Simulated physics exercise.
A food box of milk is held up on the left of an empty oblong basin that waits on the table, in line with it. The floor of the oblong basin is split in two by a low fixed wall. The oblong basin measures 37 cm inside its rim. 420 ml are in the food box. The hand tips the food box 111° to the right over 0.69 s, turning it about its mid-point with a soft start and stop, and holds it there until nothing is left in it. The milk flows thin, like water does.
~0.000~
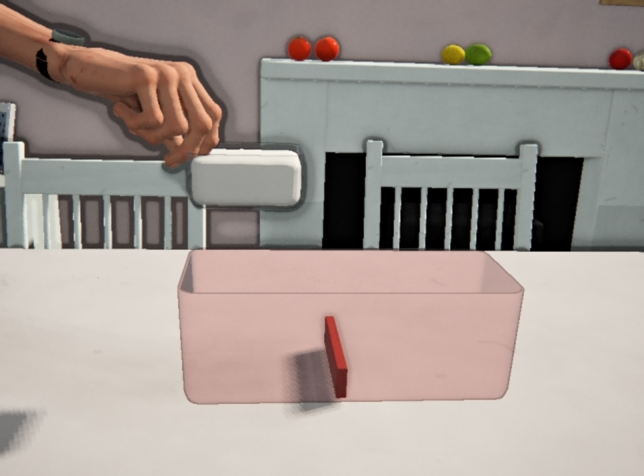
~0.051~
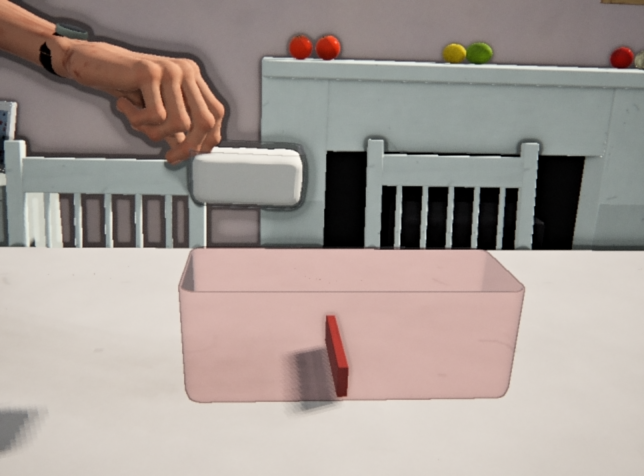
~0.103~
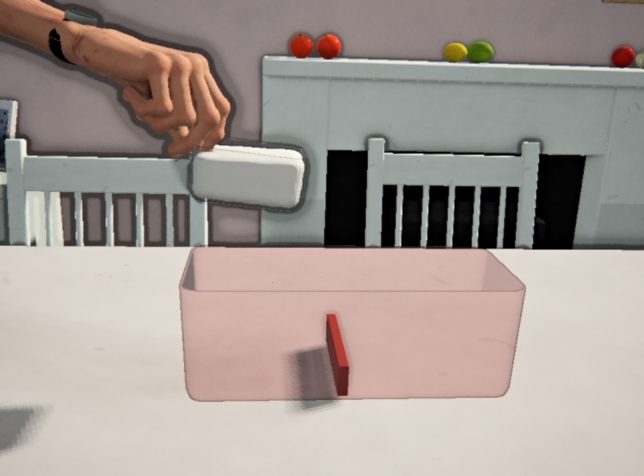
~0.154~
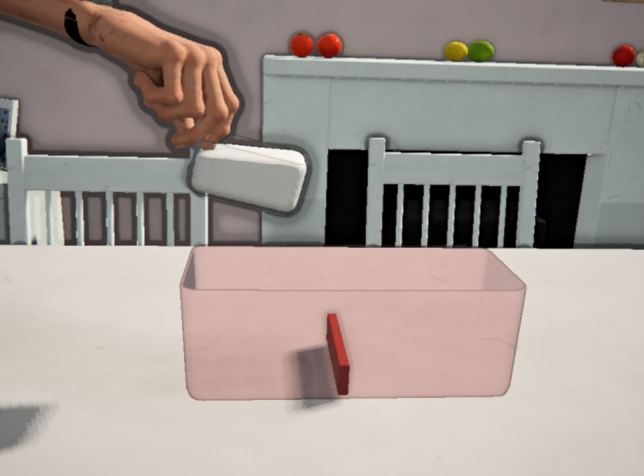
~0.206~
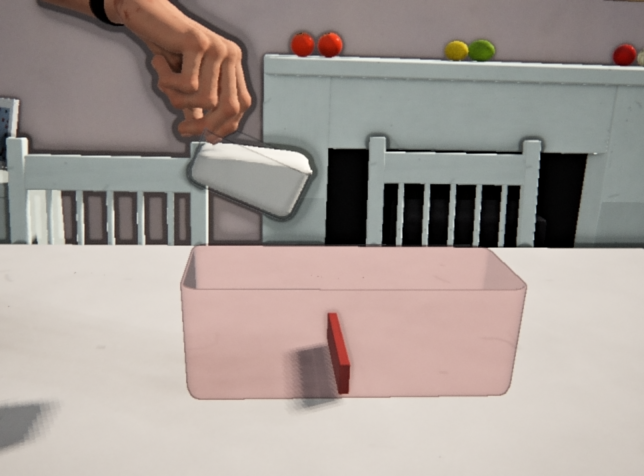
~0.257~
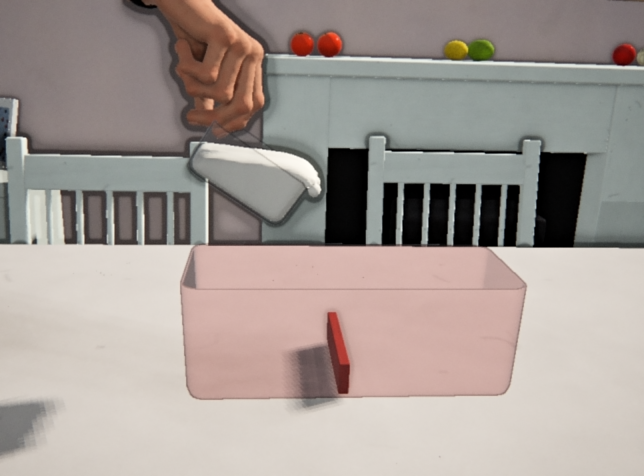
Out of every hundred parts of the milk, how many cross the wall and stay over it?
About 69 in every hundred.
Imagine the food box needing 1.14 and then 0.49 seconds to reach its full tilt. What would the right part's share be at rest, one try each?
First 70, then 60 per cent.
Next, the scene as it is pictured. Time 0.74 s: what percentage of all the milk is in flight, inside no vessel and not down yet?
I'd put it at about 2 per cent of the liquid.
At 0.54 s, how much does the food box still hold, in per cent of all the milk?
Roughly 12 per cent.
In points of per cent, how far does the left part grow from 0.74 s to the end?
It comes to some 3 per cent.
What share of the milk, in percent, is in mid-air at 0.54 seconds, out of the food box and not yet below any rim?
I'd put it at about 28 percent.
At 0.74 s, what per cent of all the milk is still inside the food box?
Around 2 in a hundred is still there.
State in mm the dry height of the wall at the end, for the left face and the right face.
The left side gives some 32 mm, the right side some 26 mm.
Then, 0.54 s in, the tilt is 98° and 12 per cent is still to pour, 12 is left of the wall and 48 right of it.
Then, 0.74 s in, the tilt is 111° and 2 per cent is still to pour, 28 is left of the wall and 69 right of it.
Then, 0.96 s in, the tilt is 111° and 0 per cent is still to pour, 31 is left of the wall and 68 right of it.
Then, 1.19 s in, the tilt is 111° and 0 per cent is still to pour, 31 is left of the wall and 69 right of it.
Finally, 31 per cent lies left of the wall, 69 right of it and 0 outside.
